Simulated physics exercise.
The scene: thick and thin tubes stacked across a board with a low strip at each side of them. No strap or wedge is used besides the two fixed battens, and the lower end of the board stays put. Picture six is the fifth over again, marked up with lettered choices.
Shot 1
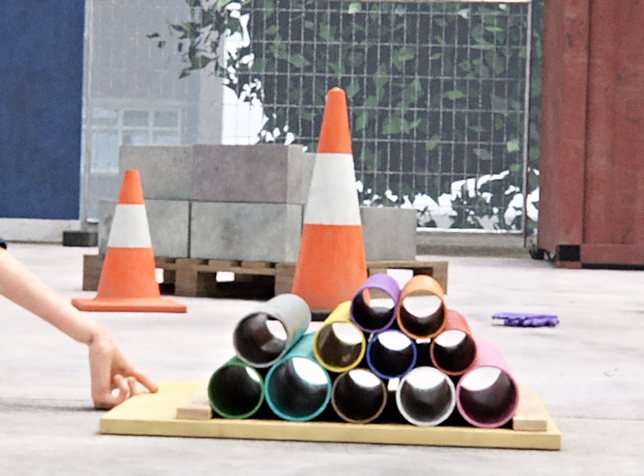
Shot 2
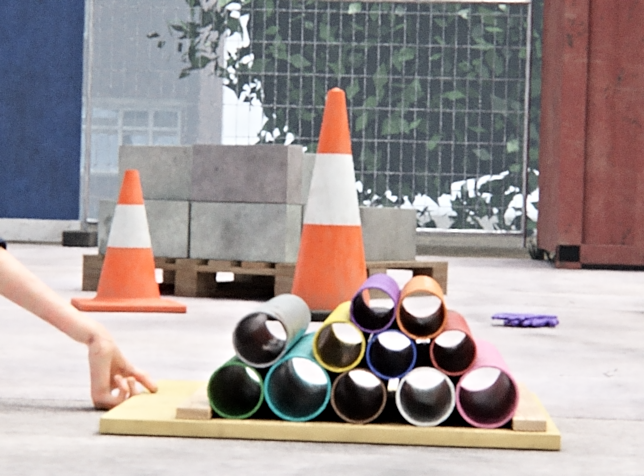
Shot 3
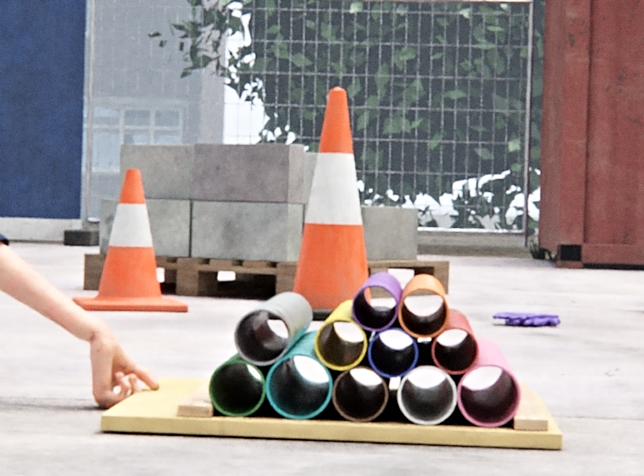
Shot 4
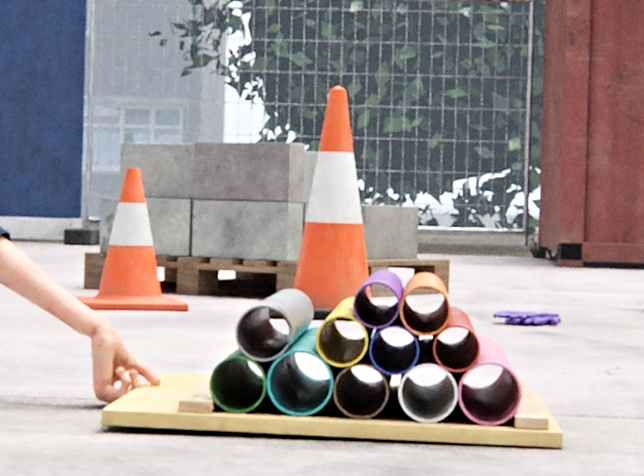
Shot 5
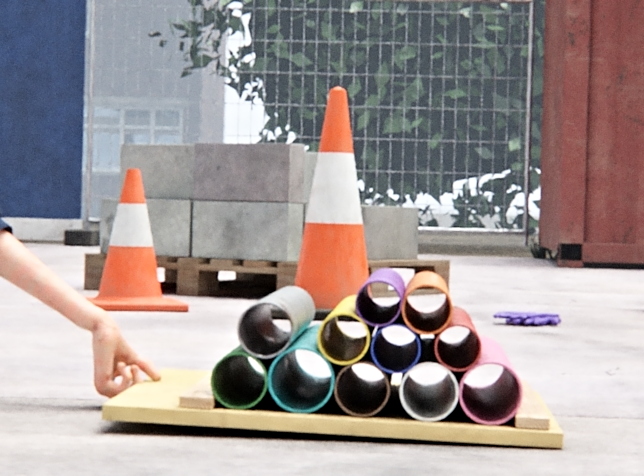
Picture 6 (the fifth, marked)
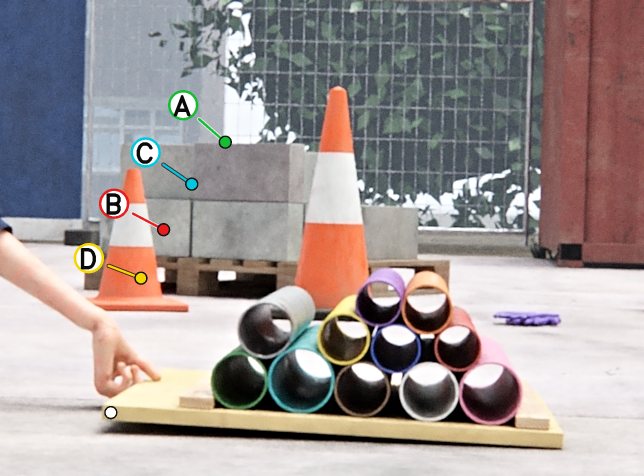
A paved yard with traffic cones, grey blocks on a pallet and a wire fence behind is seen from low down by a still camera. Colourful tubes, green, turquoise, brown, white and pink along the bottom, sit stacked between low strips on a yellowish board. A hand at the left holds the board's end, then slowly raises it slightly, tilting board and tubes together.
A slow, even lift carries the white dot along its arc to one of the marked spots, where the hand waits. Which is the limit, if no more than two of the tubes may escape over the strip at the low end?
Mark B is as high as it can go.
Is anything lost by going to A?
At A: Yes.
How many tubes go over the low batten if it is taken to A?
It comes to eleven.
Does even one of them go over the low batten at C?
Yes, at C.
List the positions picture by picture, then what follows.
In the first picture, turquoise tube (298, 388); brown tube (359, 396); white tube (426, 397).
In the second picture, white tube (426, 397); pink tube (487, 396).
In the third picture, board (340, 404); green tube (237, 388); blue tube (393, 353).
In the fourth picture, board (340, 401); green tube (238, 384); turquoise tube (300, 383).
In the fifth picture, board (341, 398); green tube (239, 381); turquoise tube (301, 380).
On the marked copy, A at (225, 142); B at (163, 230); C at (192, 184); D at (141, 278); the white dot at (111, 413).
With B. Early on, board at 19°.
Further on, board at 26°.
At the end, board at 26°, two over the low batten (orange, purple).
As for the rest, A eleven over the low batten; C eleven over the low batten; D none over the low batten.
